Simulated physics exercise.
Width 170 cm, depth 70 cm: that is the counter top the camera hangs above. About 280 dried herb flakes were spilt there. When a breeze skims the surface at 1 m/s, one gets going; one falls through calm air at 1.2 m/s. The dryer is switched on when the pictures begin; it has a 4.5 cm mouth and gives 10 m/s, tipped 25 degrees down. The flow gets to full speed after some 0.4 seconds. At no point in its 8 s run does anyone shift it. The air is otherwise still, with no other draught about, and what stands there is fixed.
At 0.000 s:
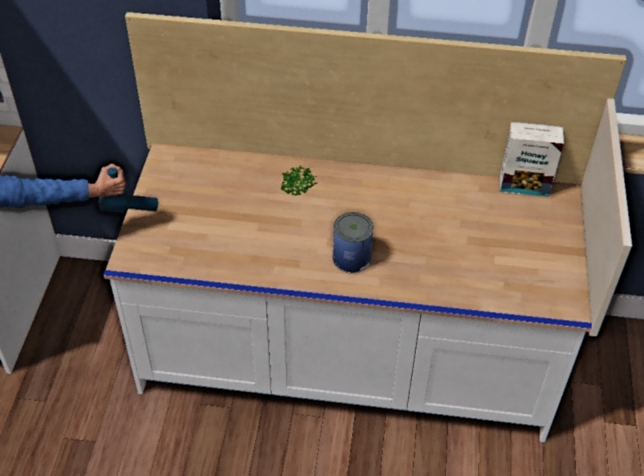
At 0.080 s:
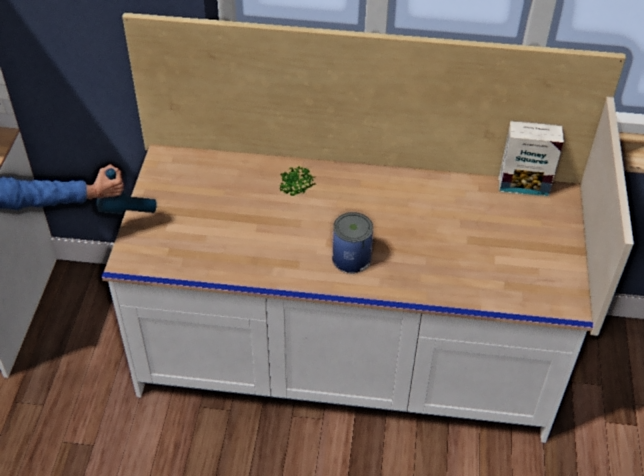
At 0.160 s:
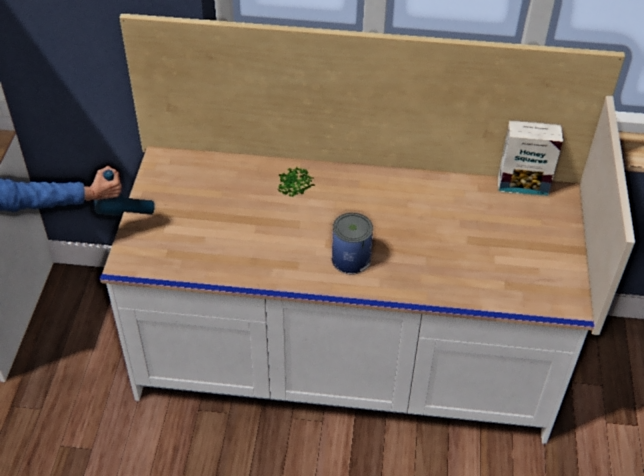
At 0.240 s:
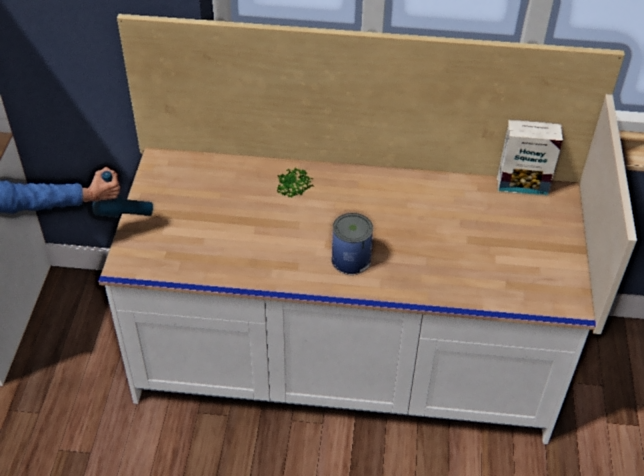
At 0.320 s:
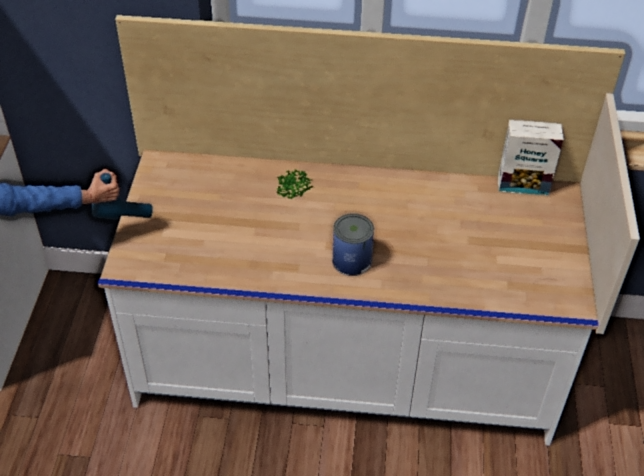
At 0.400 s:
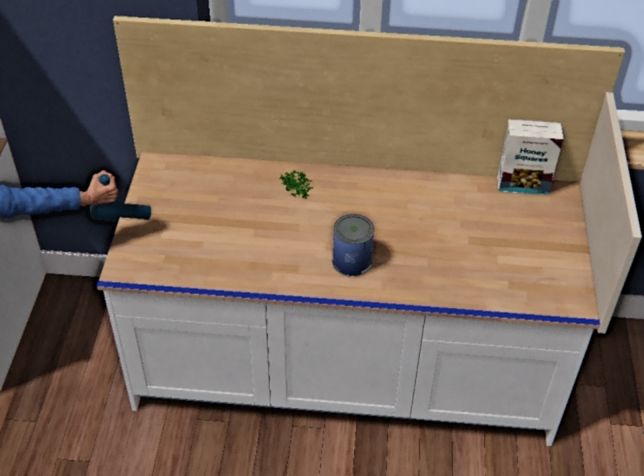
A small pile of green herb flakes sat still on a wooden counter while a hand at the left held a dark dryer toward it, then some flakes shifted slightly to the right.
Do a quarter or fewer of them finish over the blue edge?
Yes, a quarter or fewer do.
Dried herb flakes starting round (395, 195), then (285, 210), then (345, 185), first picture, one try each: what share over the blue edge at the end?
0 %, 0 %, 0 %.
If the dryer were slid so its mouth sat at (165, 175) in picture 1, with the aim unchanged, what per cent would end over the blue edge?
Some 4 %.
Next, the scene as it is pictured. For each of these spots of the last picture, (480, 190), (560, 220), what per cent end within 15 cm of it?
Estimates in listed order: 30 %; 50 %.
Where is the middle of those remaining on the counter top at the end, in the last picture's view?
Near (571, 213).
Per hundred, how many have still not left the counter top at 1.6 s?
I'd put it near 100 per cent.
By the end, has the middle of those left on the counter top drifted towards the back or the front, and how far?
Toward the near side, roughly 5 cm.
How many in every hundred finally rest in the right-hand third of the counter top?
I'd estimate around 100 per cent.
After 1.6 s, 72 % are on the move or not yet settled, 0 % are over the blue edge; the middle of those still in play is near (503, 197).
After 2.6 s, 70 % are on the move or not yet settled, 0 % are over the blue edge; the middle of those still in play is near (524, 208).
After 4.4 s, 59 % are on the move or not yet settled, 0 % are over the blue edge; the middle of those still in play is near (566, 215).
After 8.0 s, at the end, 0 % are over the blue edge; the middle of those still in play is near (571, 213).
